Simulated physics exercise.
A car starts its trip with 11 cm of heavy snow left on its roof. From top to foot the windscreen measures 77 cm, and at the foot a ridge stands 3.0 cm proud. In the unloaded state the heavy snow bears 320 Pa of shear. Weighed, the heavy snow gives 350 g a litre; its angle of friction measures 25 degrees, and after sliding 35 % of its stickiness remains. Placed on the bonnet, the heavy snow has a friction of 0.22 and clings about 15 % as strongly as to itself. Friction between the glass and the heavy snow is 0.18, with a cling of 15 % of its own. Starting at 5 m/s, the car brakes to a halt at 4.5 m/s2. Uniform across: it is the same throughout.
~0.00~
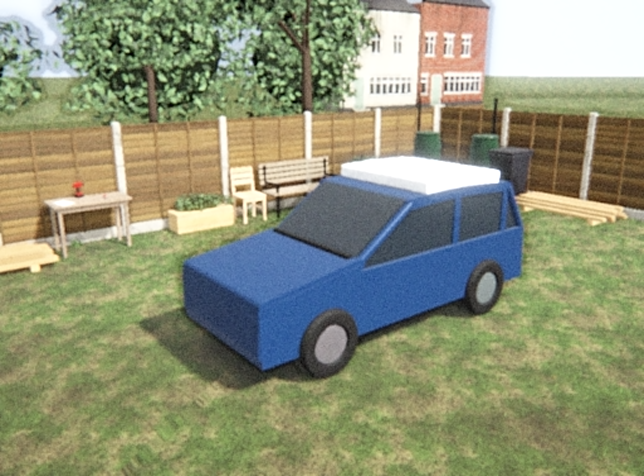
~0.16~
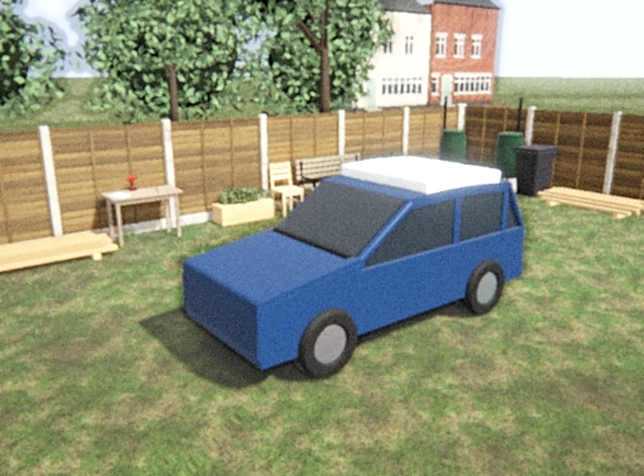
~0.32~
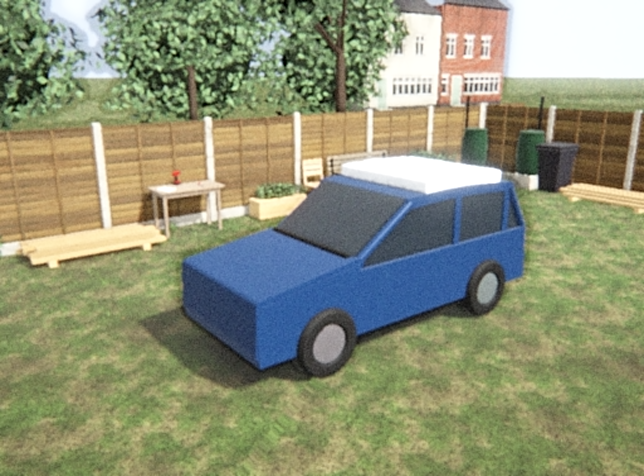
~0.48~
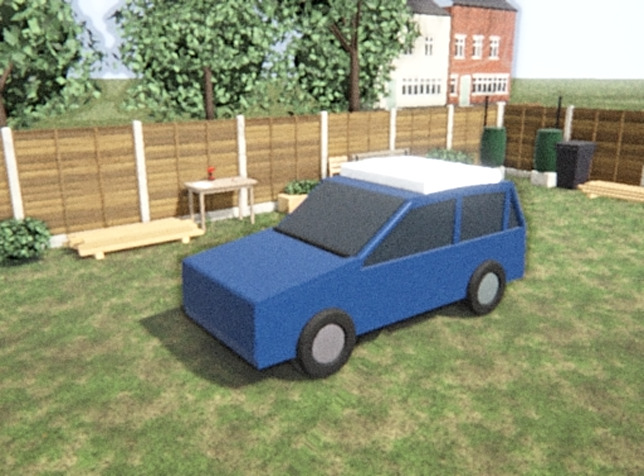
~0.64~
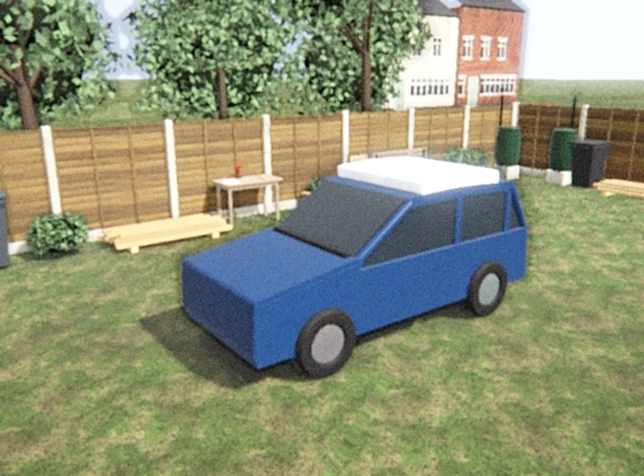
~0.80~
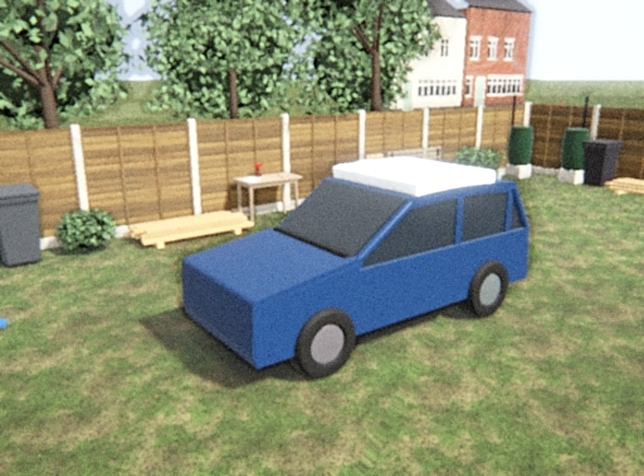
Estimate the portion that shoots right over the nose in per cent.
I would say about 7 %.
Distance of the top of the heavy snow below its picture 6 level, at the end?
By my estimate, near 0 cm.
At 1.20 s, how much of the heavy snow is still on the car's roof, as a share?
75 per cent.
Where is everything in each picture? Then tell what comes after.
The first frame shows foremost bit of the heavy snow at (428, 182).
The second frame shows foremost bit of the heavy snow at (428, 182).
The third frame shows foremost bit of the heavy snow at (427, 187), its middle shifted 5 mm.
The fourth frame shows foremost bit of the heavy snow at (426, 187), its middle shifted 2.5 cm.
The fifth frame shows foremost bit of the heavy snow at (423, 184), its middle shifted 6.8 cm.
The sixth frame shows foremost bit of the heavy snow at (417, 185), its middle shifted 14 cm.
After 1.20 s, 77 % of the snow is on the roof, 23 % on the glass, none on the bonnet and none has gone off the nose.
After 1.67 s, 42 % of the snow is on the roof, 34 % on the glass, 24 % on the bonnet and none has gone off the nose.
After 2.14 s, 41 % of the snow is on the roof, 15 % on the glass, 40 % on the bonnet and 4 % has gone off the nose.
After 2.61 s, 41 % of the snow is on the roof, 14 % on the glass, 37 % on the bonnet and 7 % has gone off the nose.
After 2.80 s, 41 % of the snow is on the roof, 14 % on the glass, 37 % on the bonnet and 7 % has gone off the nose.
